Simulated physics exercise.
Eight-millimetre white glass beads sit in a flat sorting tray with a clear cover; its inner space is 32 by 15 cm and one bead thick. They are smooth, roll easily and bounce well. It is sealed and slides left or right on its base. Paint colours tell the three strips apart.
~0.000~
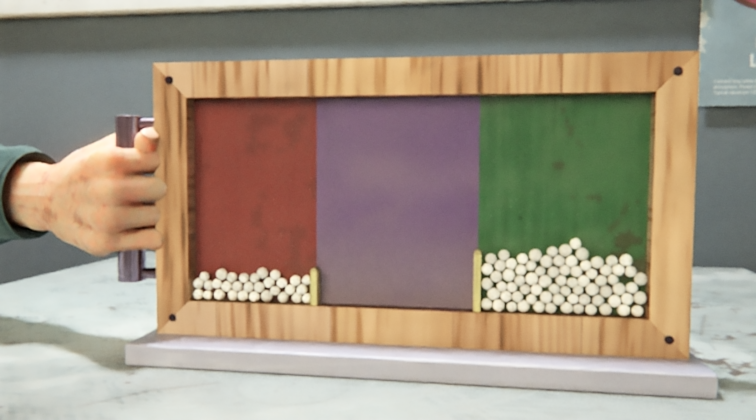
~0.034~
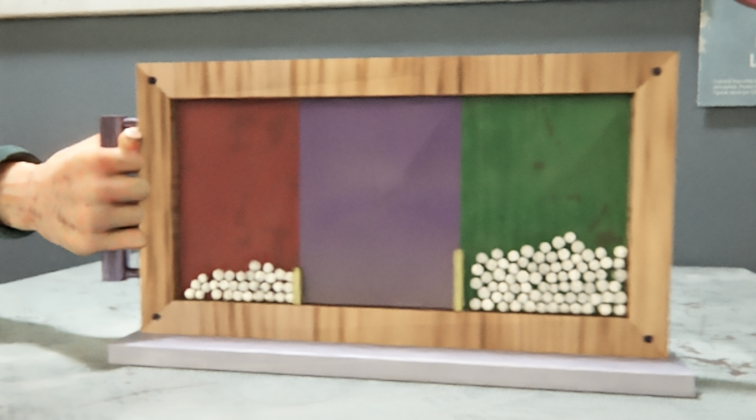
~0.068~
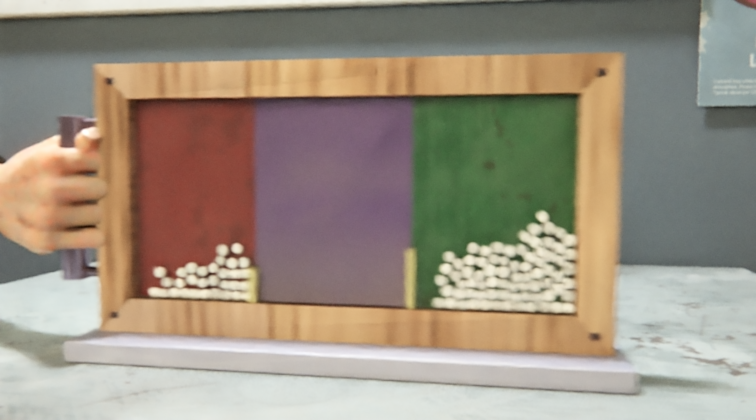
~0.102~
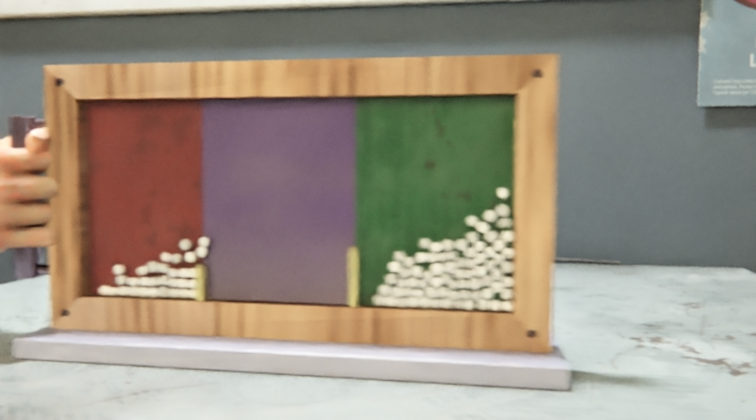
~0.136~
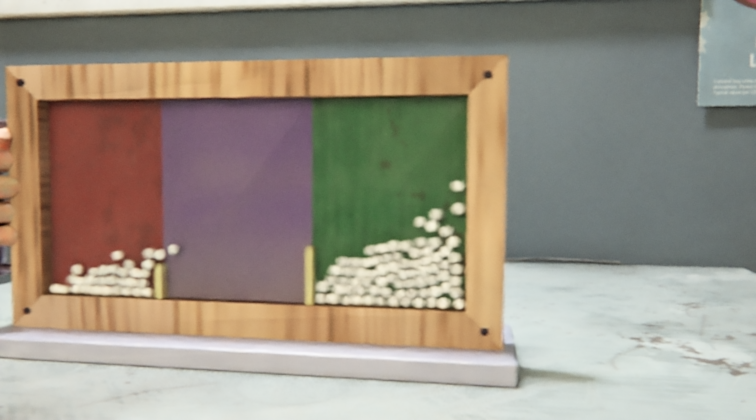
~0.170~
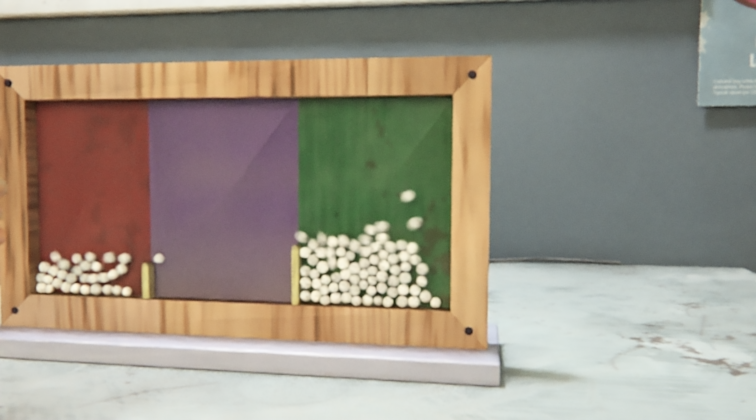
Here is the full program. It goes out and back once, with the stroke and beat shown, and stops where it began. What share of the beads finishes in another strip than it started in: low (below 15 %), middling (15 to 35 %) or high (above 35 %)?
It is middling.
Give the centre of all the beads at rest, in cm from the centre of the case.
Some 3 cm right and 6 cm below.
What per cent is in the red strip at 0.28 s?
Some 30 per cent.
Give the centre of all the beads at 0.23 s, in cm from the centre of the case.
About 1 cm right and 4 cm below.
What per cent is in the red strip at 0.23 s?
Roughly 30 per cent.
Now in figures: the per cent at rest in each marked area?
Red strip: 30; purple strip: 15; green strip: 55.
After 0.23 s, it is 9 cm to the left; the beads' middle is 1 cm right of and 4 cm below the centre; red 30 %, purple 10 %, green 60 %; 10 % have changed strip.
After 0.28 s, it is 3 cm to the left; the beads' middle is in line with and 4 cm below the centre; red 30 %, purple 15 %, green 50 %; 20 % have changed strip.
After 0.33 s, it is at its start; the beads' middle is 1 cm right of and 5 cm below the centre; red 35 %, purple 10 %, green 50 %; 20 % have changed strip.
At rest by 1.2 s, it is at its start; red 30 %, purple 15 %, green 55 %; 20 % have changed strip.
